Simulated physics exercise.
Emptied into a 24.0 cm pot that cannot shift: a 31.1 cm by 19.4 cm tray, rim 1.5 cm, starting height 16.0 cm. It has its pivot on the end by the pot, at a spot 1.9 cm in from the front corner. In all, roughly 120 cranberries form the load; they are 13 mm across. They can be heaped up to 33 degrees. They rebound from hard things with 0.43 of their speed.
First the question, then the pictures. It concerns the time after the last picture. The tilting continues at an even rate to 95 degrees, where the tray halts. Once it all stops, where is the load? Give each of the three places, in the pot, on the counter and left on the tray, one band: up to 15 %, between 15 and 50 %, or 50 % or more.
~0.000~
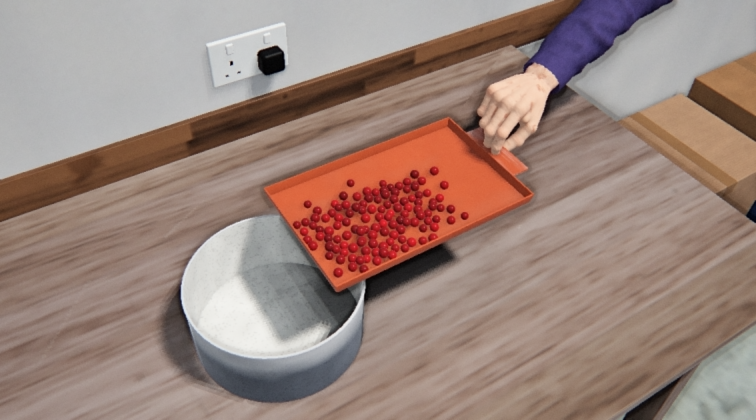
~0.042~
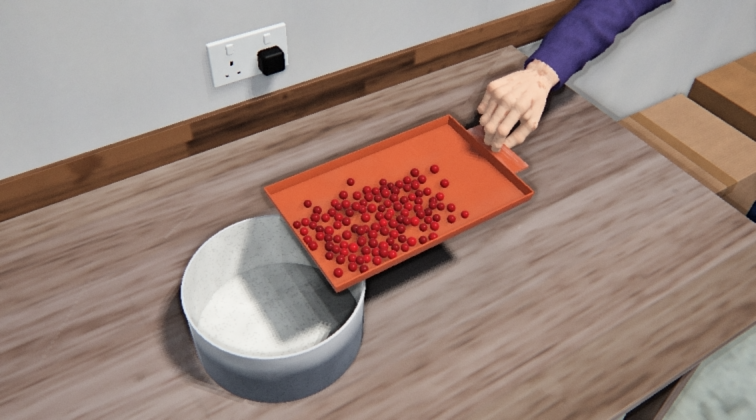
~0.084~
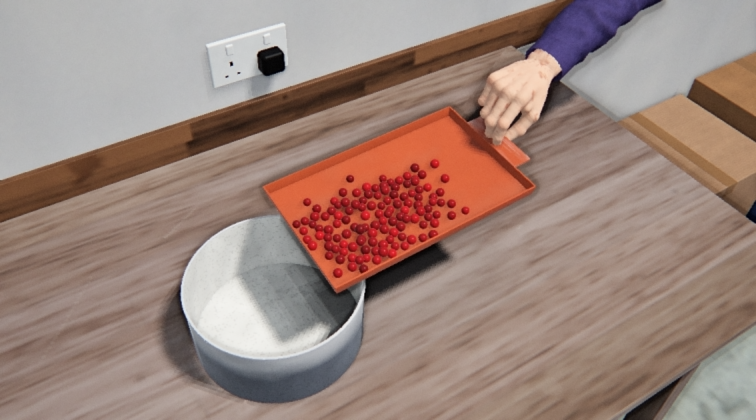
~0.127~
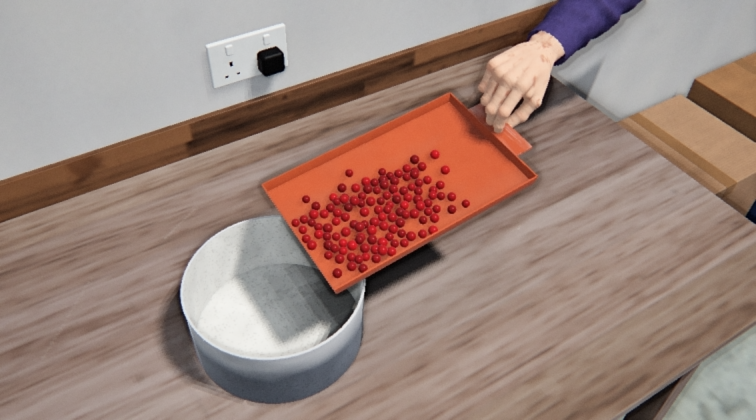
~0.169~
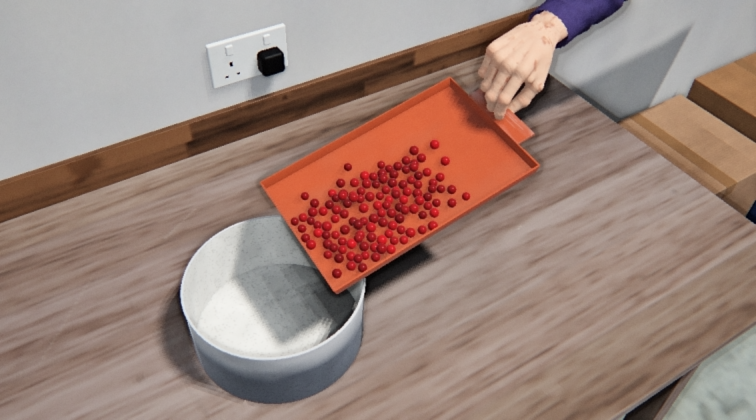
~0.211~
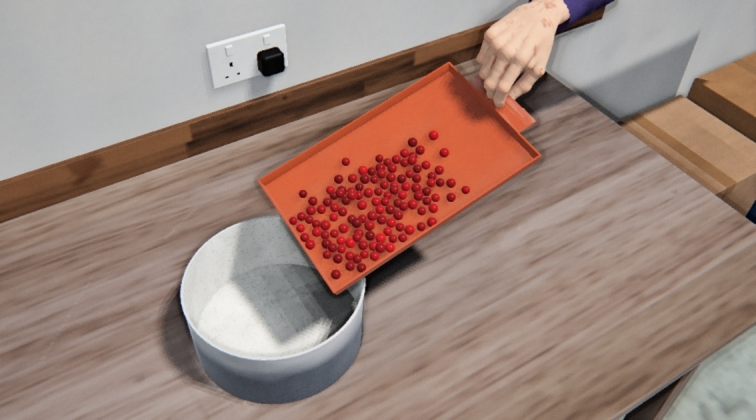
Pot: 50 % or more; counter: Between 15 and 50 %; left on the tray: Up to 15 %.
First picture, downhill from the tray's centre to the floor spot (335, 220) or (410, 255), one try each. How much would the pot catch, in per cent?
Roughly 100 per cent on the first try and 10 per cent on the second.
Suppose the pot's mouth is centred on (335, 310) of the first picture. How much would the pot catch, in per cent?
Some 90 per cent.
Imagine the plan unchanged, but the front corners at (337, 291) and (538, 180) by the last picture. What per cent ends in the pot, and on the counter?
You'd end with pot at 10 and counter at 90.
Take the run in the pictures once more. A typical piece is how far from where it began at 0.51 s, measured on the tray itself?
By then it sits near 3 cm from where it began.
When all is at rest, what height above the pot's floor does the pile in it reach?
Measured height: Approx. 2.5 cm.
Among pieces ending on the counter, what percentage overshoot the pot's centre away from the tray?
Some 70 per cent.
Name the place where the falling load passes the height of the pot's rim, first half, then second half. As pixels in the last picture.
(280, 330) first, (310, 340) later, roughly.
After 0.51 s, tilt 57 degrees; the tray holds 100 %, the pot 0 %.
After 0.71 s, tilt 82 degrees; the tray holds 95 %, the pot 5 %.
After 1.03 s, tilt 95 degrees; the tray holds 10 %, the pot 55 %.
At rest (2.0 s), pot 75 %, counter 25 %, tray 0 %.
